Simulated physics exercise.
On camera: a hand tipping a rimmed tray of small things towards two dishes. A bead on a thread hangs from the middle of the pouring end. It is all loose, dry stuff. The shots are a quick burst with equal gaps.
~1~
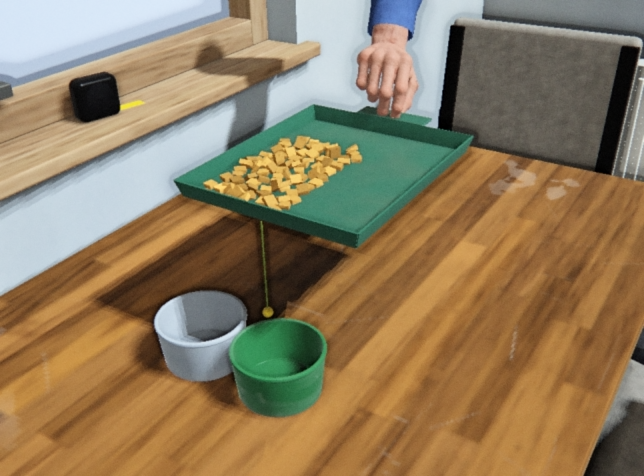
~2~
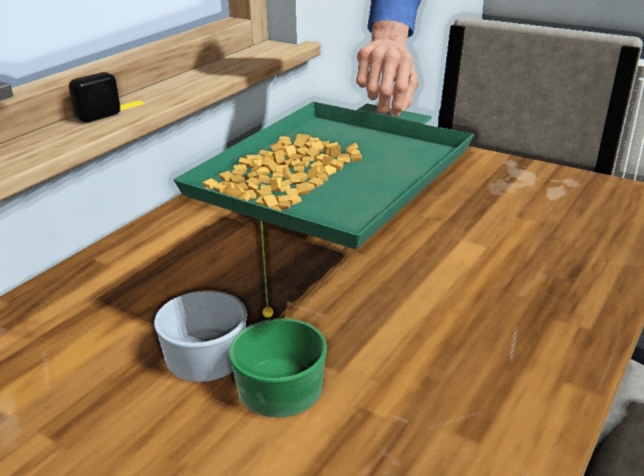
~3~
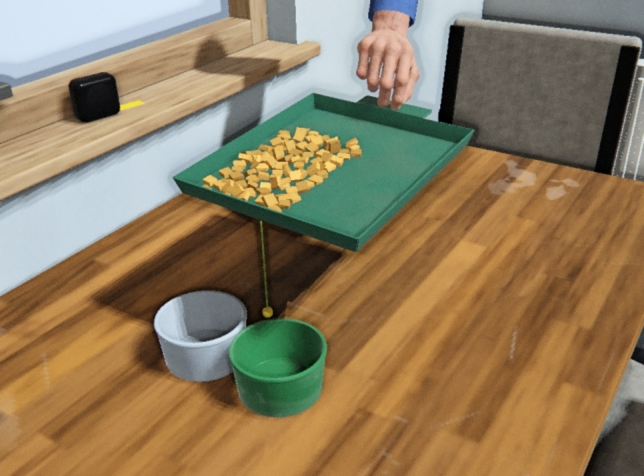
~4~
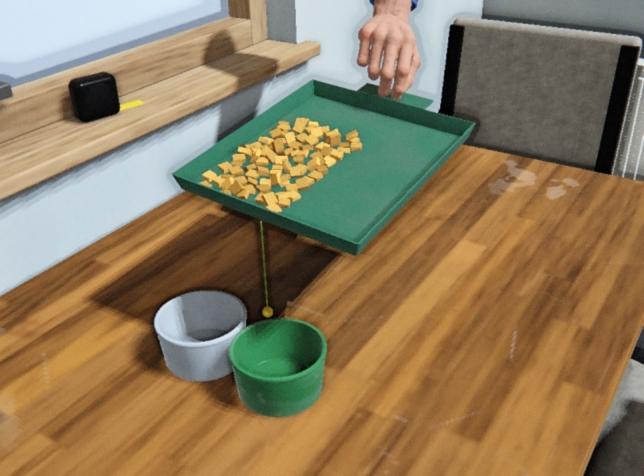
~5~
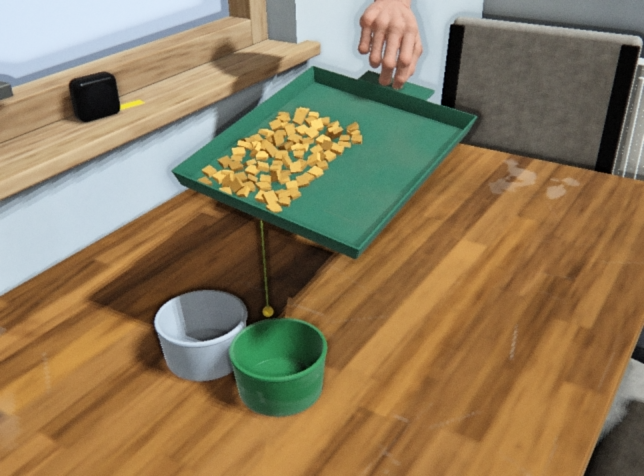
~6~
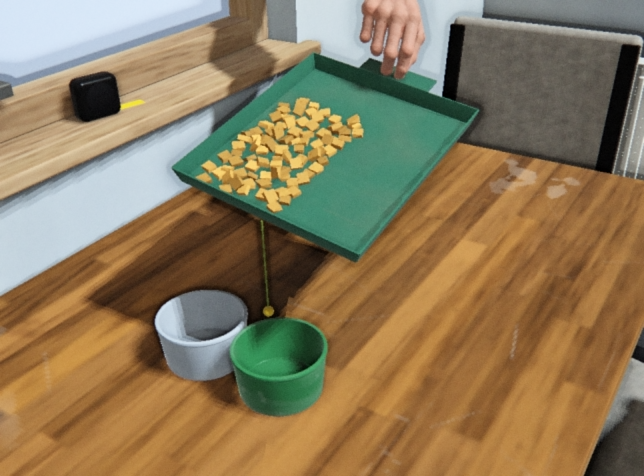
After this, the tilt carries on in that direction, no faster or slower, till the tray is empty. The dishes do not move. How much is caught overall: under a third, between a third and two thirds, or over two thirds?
Caught overall: Under a third.
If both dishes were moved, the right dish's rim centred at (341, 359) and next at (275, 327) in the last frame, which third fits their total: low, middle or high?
The first try: Above two thirds. The second: Below one third.
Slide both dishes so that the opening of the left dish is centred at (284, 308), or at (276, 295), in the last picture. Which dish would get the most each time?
In turn: The right-hand dish; the right one.
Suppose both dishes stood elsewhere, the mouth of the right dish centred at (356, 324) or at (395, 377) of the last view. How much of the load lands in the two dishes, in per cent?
First some 70, then 60 per cent.
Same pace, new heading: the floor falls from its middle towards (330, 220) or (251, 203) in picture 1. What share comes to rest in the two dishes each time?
Roughly 30 per cent, and 80 per cent.
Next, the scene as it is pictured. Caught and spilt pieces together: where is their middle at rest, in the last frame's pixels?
Roughly at (351, 382).
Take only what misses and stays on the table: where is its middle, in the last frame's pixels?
Roughly at (359, 380).
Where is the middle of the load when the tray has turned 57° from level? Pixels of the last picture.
At about (319, 220).
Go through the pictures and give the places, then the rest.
In the first frame, corners of the pouring end near (181, 179) and (356, 230), level; middle of the load near (282, 172), cereal squares; left dish near (173, 356); right dish near (251, 391); bead on its thread near (268, 312).
In the second frame, corners of the pouring end near (181, 178) and (356, 231), level; middle of the load near (282, 171).
In the third frame, corners of the pouring end near (180, 176) and (356, 234), tipped barely, lowest at the right corner; middle of the load near (281, 167).
In the fourth frame, corners of the pouring end near (180, 173) and (356, 239), tipped a little, lowest at the right corner; middle of the load near (281, 162).
In the fifth frame, corners of the pouring end near (179, 169) and (357, 243), tipped a little, lowest at the right corner; middle of the load near (281, 156).
In the sixth frame, corners of the pouring end near (179, 166) and (357, 248), tipped clearly, lowest at the right corner; middle of the load near (281, 151); left dish near (174, 355); right dish near (252, 390).
Shortly afterwards, tray tipped steeply; the whole lot on the tray.
Next, tray tipped right over; near two thirds on the tray; a little in the right dish; near a quarter outside both; only a few in the air.
Some moments later, tray tipped past a quarter turn; near a quarter in the right dish; the bulk outside both.
In the end, tray tipped past a quarter turn; near a quarter in the right dish; none at all in the left dish; the bulk outside both.
